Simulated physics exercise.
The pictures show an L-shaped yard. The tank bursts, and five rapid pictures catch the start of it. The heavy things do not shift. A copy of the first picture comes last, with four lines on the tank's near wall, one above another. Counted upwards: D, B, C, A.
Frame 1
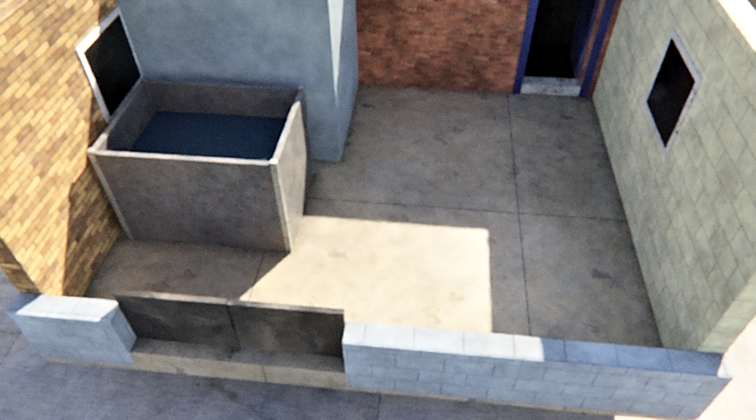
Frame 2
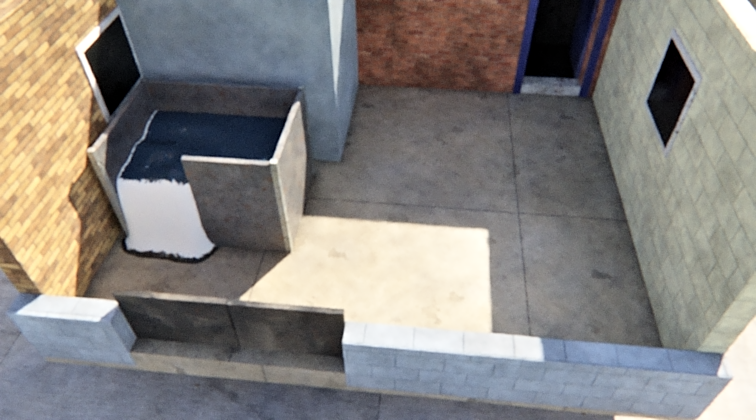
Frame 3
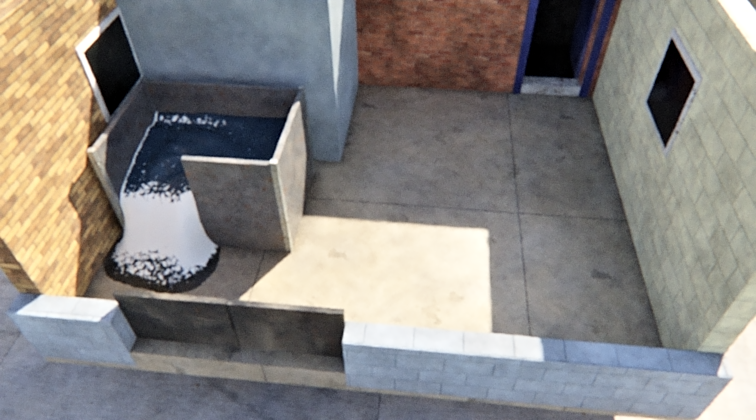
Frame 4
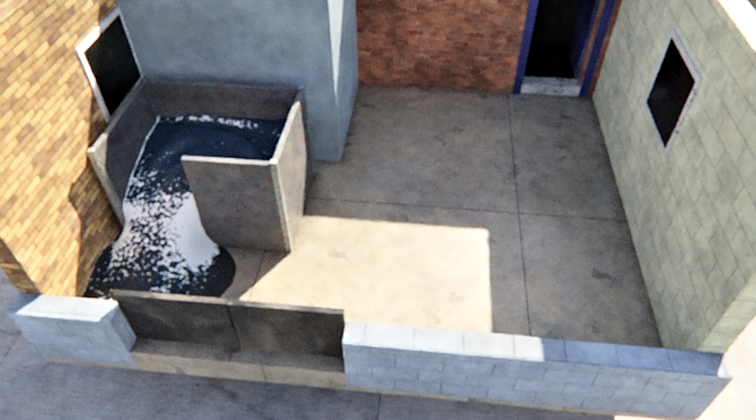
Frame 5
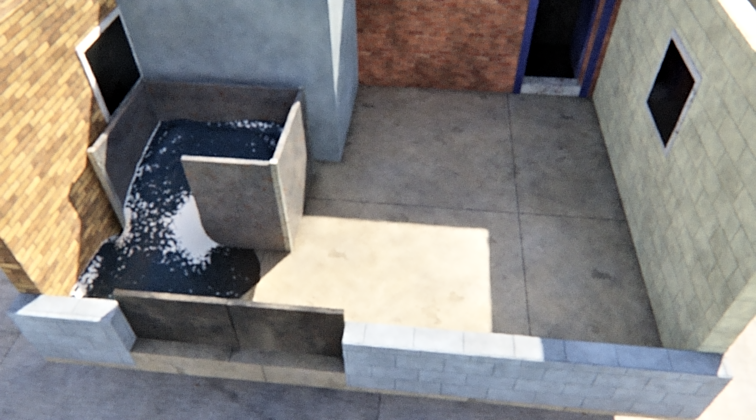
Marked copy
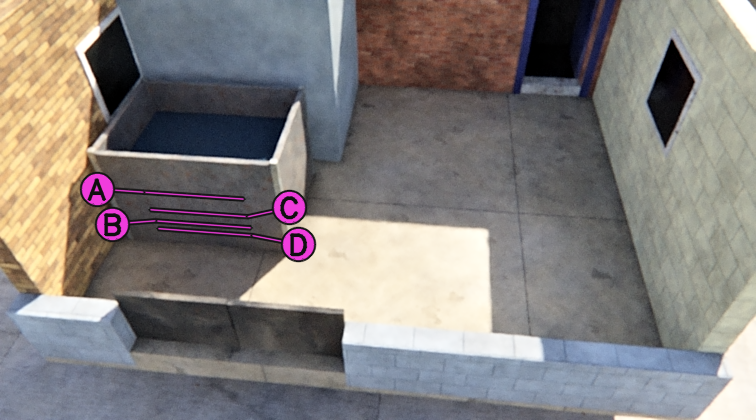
Dark water with white foam pouring from an opened concrete tank, spreading across the left corner of a walled yard.
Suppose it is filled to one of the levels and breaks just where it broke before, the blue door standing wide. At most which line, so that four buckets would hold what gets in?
A will do.
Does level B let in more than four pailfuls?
No, not at all.
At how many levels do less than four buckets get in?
All of them.
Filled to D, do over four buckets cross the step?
No.
In magenta, A at (192, 195); B at (202, 224); C at (198, 213); D at (205, 232); from the bottom up D, B, C, A.
For level A, a bucket or two gets in.
For level B, nothing gets over.
For level C, nothing gets over.
For level D, nothing gets over.
